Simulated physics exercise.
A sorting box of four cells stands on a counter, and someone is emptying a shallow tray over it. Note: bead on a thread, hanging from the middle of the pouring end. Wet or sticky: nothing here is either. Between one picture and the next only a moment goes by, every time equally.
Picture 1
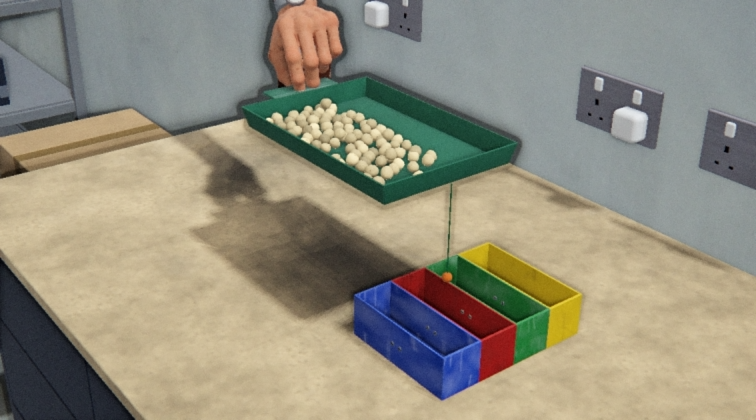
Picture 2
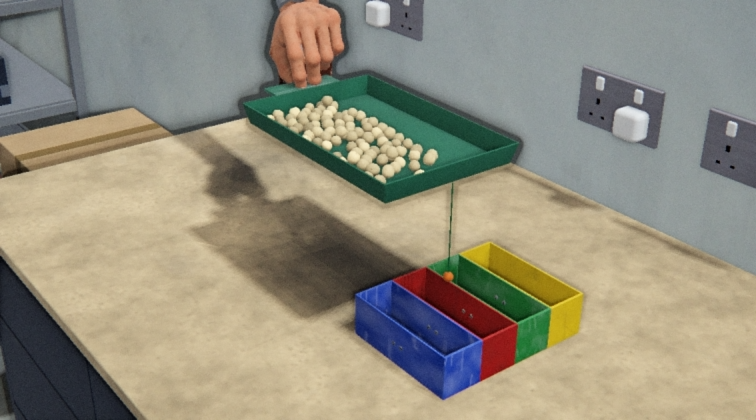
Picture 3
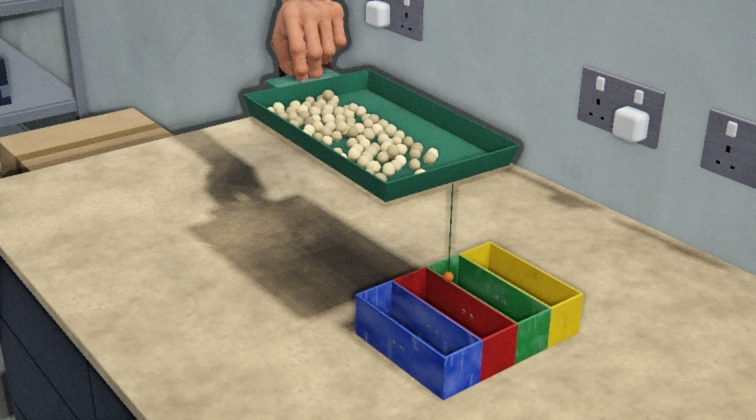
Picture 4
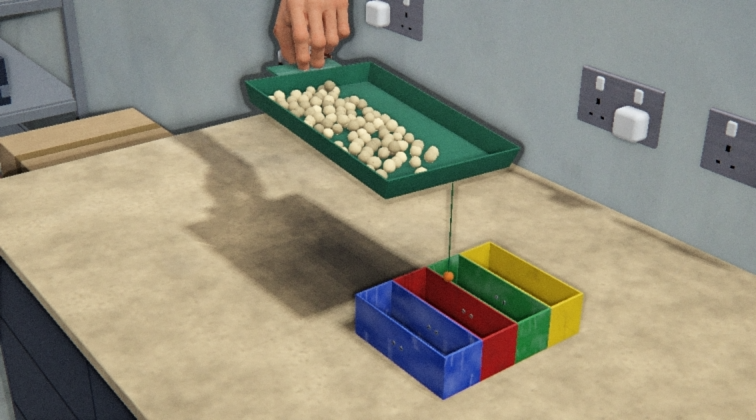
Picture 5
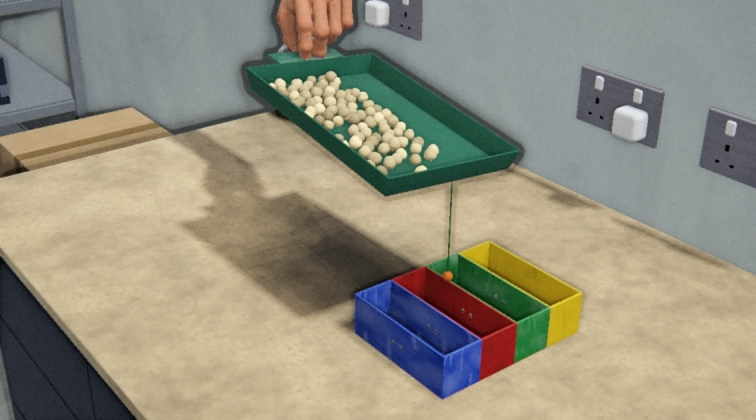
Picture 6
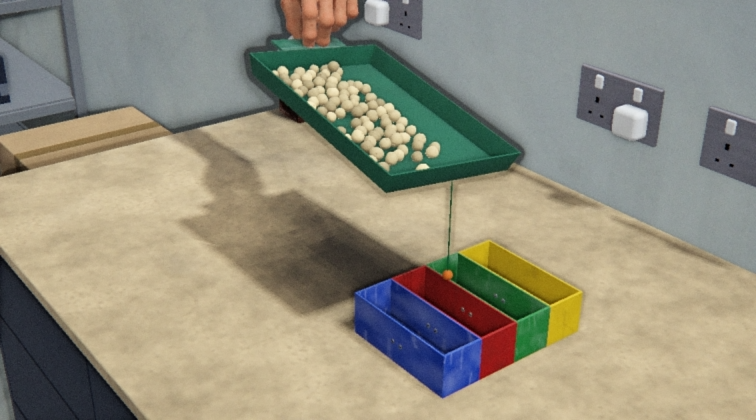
A hand slowly raises the back of a green tray of nuts above four coloured cells.
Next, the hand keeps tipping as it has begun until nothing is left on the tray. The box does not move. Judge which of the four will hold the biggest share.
I would say the yellow cell.
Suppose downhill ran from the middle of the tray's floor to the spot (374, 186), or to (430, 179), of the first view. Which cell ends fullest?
Try 1 - blue / try 2 - that blue cell.
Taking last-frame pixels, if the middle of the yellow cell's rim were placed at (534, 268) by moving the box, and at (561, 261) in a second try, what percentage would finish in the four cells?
The first comes to 100 percent and the second to 100 percent.
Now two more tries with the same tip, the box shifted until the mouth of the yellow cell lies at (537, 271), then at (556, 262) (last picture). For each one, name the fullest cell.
Try 1 - that yellow cell; try 2 - the green cell.
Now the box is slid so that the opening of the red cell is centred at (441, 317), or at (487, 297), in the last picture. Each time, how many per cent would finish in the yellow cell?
That makes 40 per cent, followed by 30 per cent.
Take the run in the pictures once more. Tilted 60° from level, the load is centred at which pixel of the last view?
About (469, 139).
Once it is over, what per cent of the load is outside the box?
Share: Approx. 10 %.
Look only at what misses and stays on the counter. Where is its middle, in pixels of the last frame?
Roughly pixel (610, 311).
Shortly afterwards, tray tipped steeply; all but a few on the tray; only a few falling or outside the box.
Next, tray tipped right over; all but a few on the tray; only a few in the yellow cell; only a few in the red cell; only a few falling or outside the box.
Some moments later, tray tipped past a quarter turn; near half in the yellow cell; near a quarter in the green cell; only a few in the red cell; a little falling or outside the box.
In the end, tray tipped past a quarter turn; near half in the yellow cell; near a quarter in the green cell; only a few in the red cell; none at all in the blue cell; a little outside the box.
